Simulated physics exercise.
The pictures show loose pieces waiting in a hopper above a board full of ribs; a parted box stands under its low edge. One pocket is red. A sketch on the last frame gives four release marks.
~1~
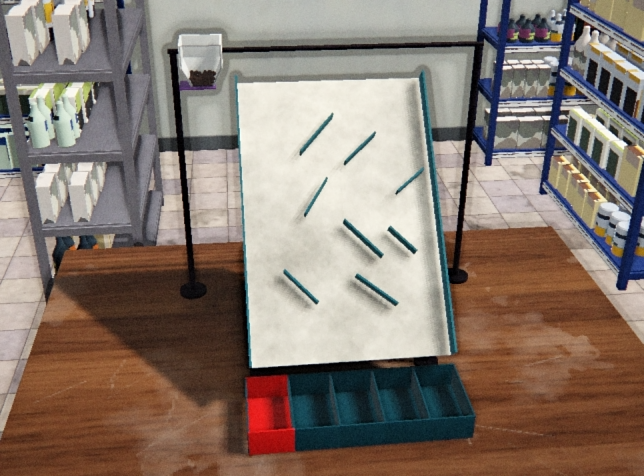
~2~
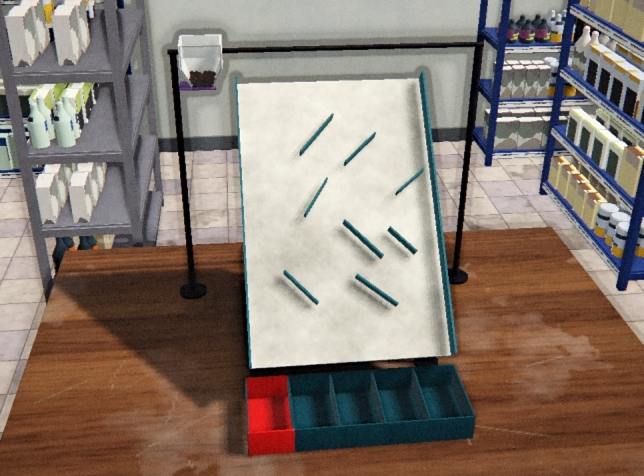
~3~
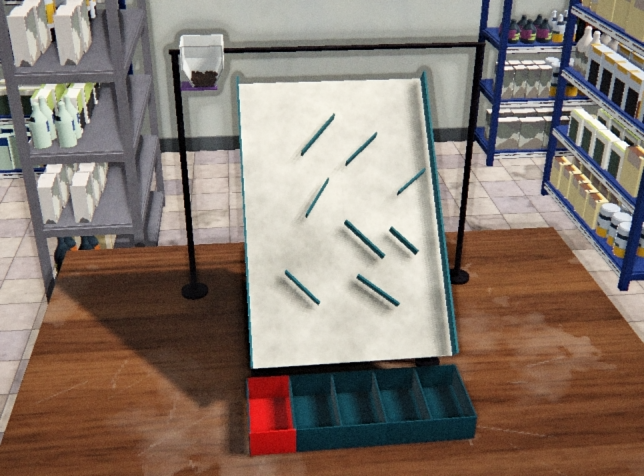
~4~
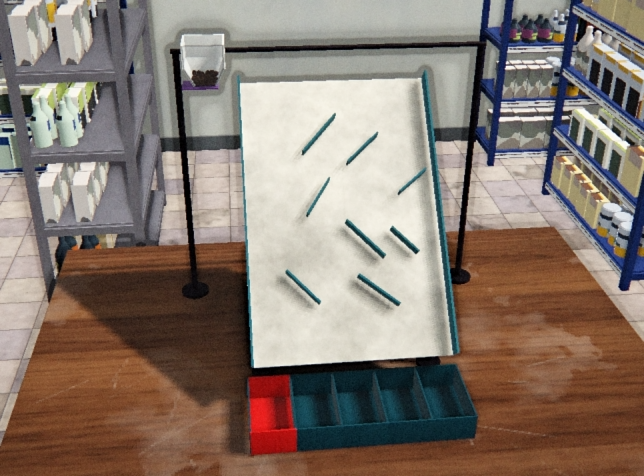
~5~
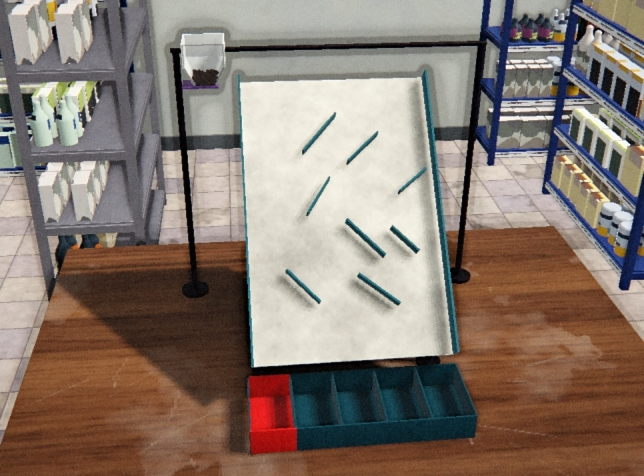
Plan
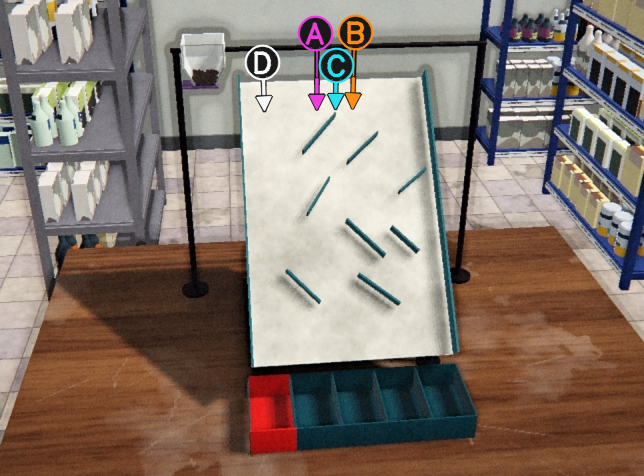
The small hopper of dark pieces stays almost still above the tilted, ribbed white board.
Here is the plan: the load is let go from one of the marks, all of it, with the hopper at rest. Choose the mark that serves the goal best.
A works best here.
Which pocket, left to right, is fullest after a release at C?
The first.
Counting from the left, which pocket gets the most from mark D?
The first from the left.
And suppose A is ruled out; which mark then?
D.
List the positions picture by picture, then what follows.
The first frame shows hopper (202, 76), allspice berries, door shut.
The second frame shows ribs (301, 151) to (333, 113), (346, 161) to (376, 132), (305, 214) to (327, 177).
The third frame shows ribs (399, 191) to (425, 168), (346, 220) to (385, 256), (391, 226) to (419, 251).
The fourth frame shows ribs (286, 270) to (321, 302), (359, 274) to (401, 304).
The fifth frame shows red pocket (274, 439), number 1 of 5 from the left.
On the marked copy, mark A meets the board at (316, 104); mark B meets the board at (352, 103); mark C meets the board at (335, 103); mark D meets the board at (264, 105).
With A, almost all in the red pocket, just a few in other pockets, about a tenth outside the box.
With B, roughly a third in the red pocket, roughly half in other pockets, about a tenth outside the box.
With C, roughly a third in the red pocket, roughly half in other pockets, about a tenth outside the box.
With D, roughly two thirds in the red pocket, roughly a quarter in other pockets, about a tenth outside the box.
